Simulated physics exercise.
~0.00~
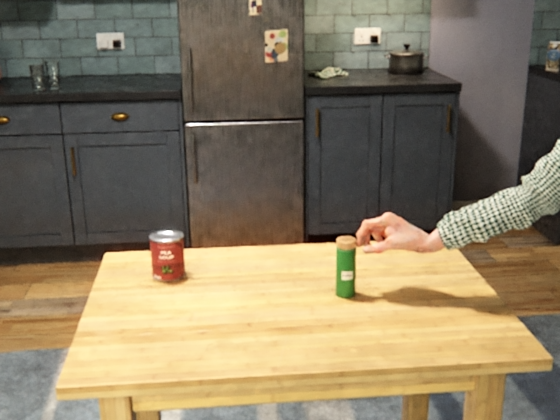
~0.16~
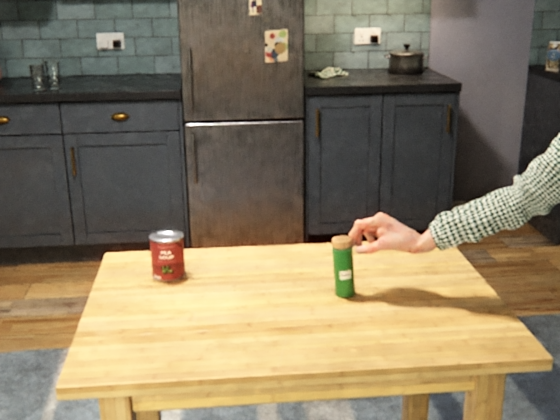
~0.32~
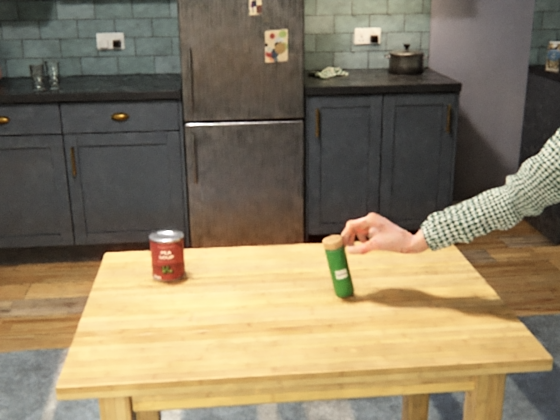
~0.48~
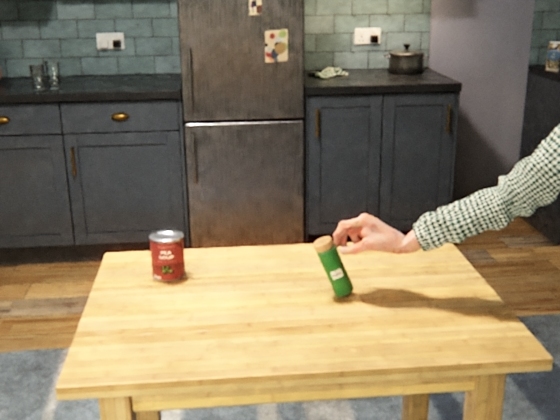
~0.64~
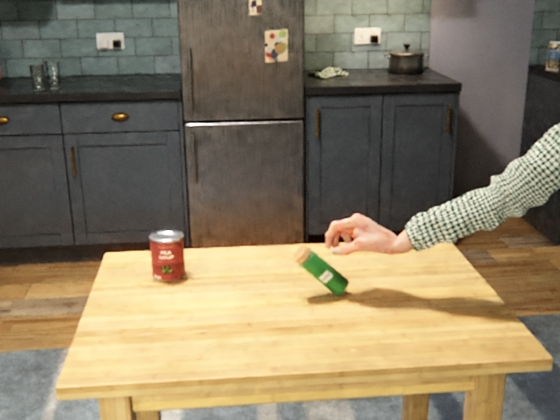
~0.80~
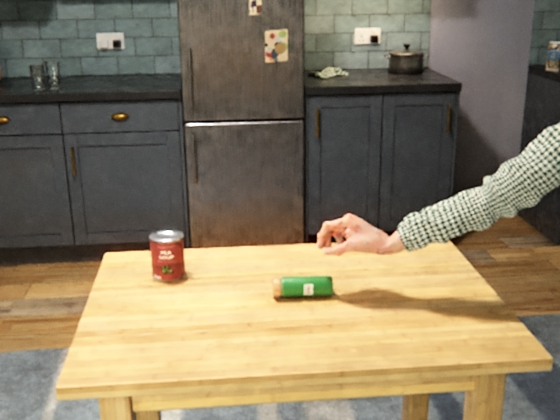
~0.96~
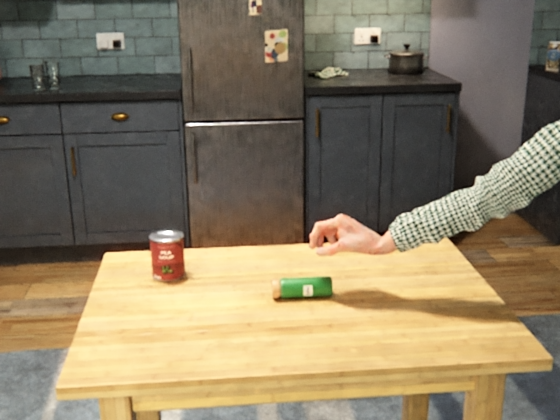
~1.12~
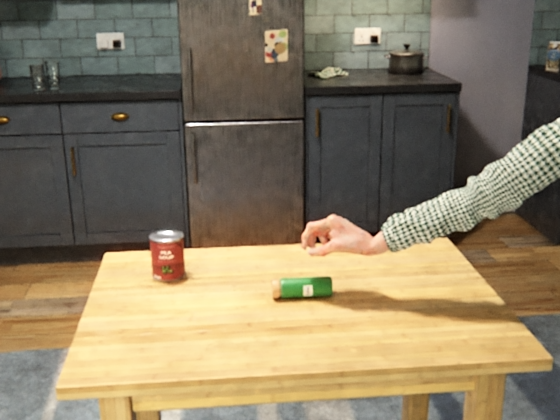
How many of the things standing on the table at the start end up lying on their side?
One of them does, the green shaker, while the red tin stays upright.
